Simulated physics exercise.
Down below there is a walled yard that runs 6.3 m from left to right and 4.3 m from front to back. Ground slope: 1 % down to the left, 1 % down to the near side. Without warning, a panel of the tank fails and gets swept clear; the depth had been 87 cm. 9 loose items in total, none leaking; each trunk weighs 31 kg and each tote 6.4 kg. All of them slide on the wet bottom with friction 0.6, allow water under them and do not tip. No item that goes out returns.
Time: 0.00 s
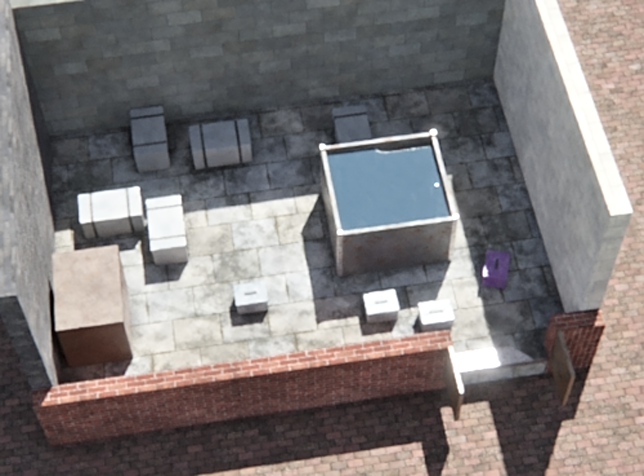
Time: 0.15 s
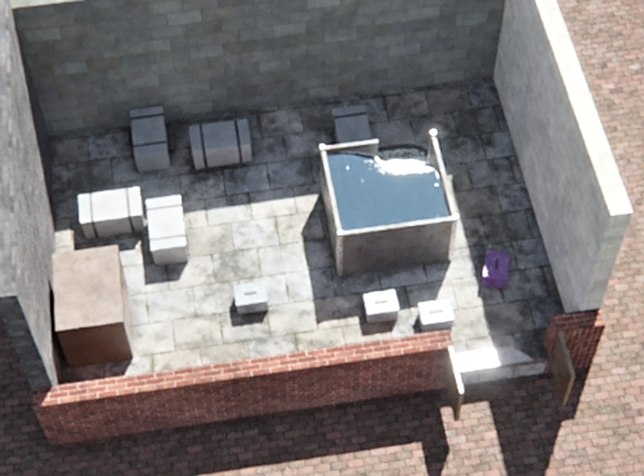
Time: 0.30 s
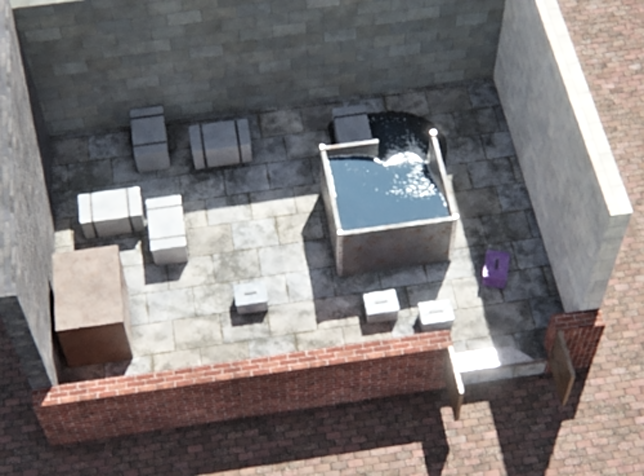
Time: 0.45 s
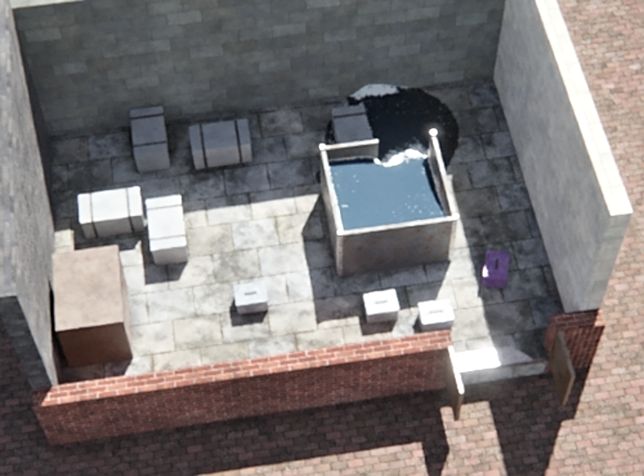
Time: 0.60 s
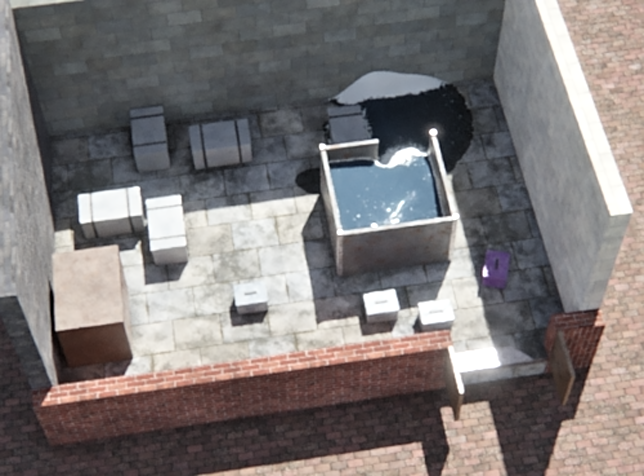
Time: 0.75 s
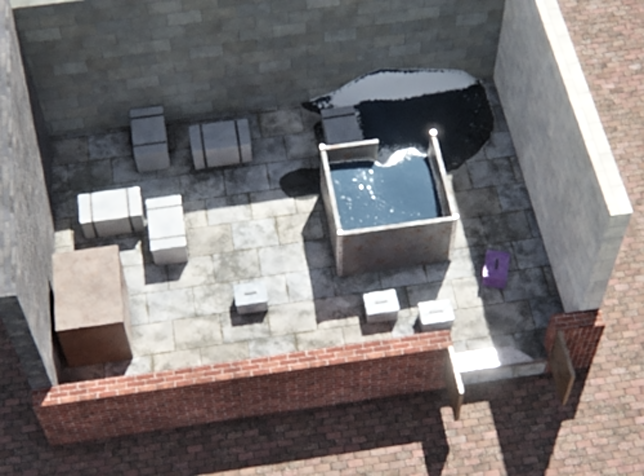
Water pours through the open back of the tank and spreads across the yard's rear corner.
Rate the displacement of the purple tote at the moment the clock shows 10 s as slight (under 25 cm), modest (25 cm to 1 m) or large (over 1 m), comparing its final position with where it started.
Large.
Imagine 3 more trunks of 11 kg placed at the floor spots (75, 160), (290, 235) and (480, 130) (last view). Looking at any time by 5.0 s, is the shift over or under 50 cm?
Going through them in the order asked, they come out clear of the mark, shy of the mark and clear of the mark.
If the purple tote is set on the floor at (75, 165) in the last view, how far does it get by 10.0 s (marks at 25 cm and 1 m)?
As it turns out, it is swept away.
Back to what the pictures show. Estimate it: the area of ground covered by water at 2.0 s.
Somewhere around 10.5 m2, roughly.
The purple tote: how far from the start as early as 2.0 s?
Roughly 0 cm.
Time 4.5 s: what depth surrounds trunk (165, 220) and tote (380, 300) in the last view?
2 and 1 cm.
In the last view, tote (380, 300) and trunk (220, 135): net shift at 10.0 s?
First 0 cm, then 20 cm.
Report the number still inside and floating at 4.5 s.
Count: 0.
After 2.0 s the purple tote is near (497, 264), 0.0 m from its start, aground; 0 of 9 are out; 0 afloat.
After 4.5 s the purple tote has gone out; 1 of 9 are out; 0 afloat.
After 7.0 s the purple tote has gone out; 1 of 9 are out; 0 afloat.
After 10.0 s the purple tote has gone out; 1 of 9 are out; 0 afloat.
